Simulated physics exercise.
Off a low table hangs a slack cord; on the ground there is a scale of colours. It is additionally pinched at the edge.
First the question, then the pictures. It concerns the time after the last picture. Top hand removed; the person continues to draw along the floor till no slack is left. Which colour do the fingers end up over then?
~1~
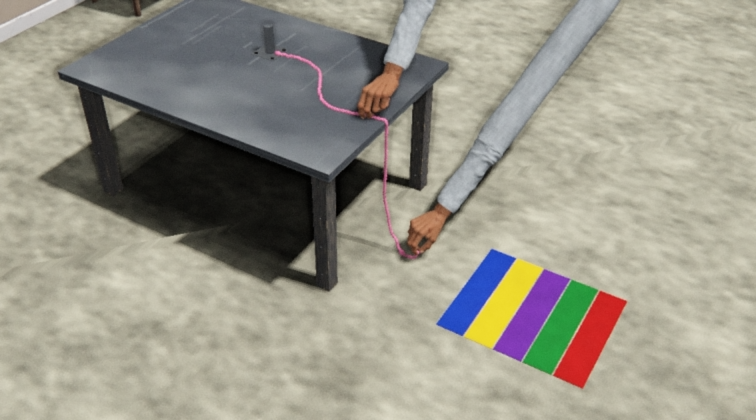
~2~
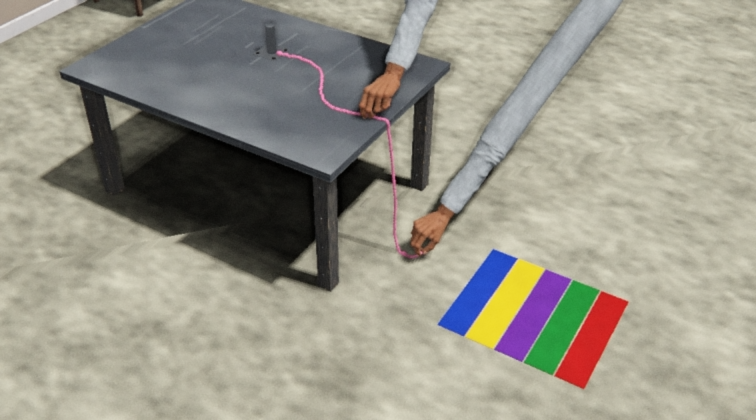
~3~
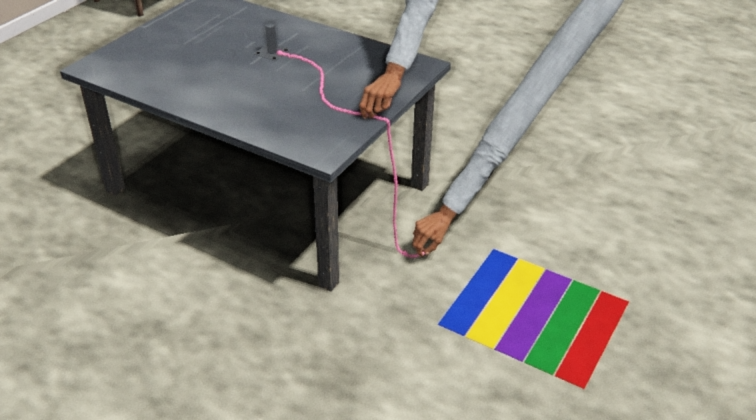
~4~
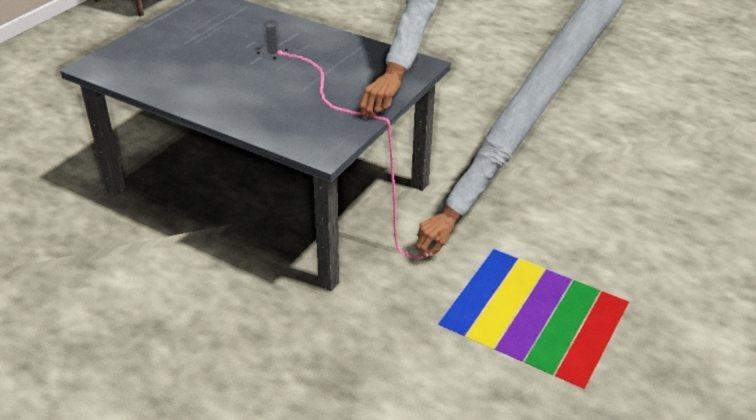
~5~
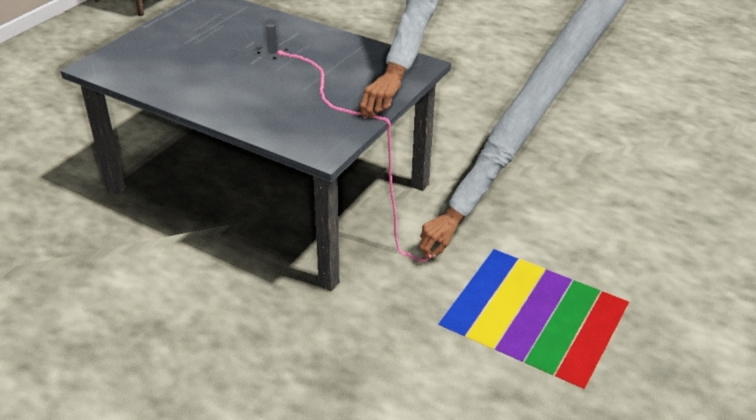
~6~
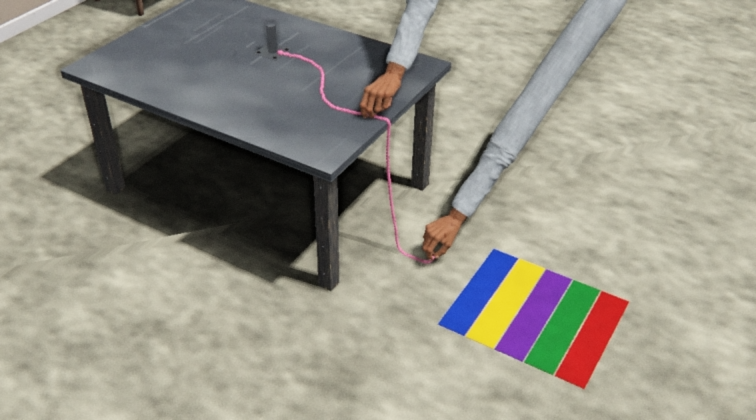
They end up over the purple strip.
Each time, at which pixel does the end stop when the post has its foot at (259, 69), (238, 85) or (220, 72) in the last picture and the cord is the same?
First close to (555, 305), next close to (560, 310), last close to (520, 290).
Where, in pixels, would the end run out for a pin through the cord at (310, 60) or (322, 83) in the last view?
Try by try: (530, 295), (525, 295).
Soon after, end near (491, 280); over blue.
Then, end near (520, 292); over yellow.
At full stretch, end near (537, 299); over purple. Over purple.
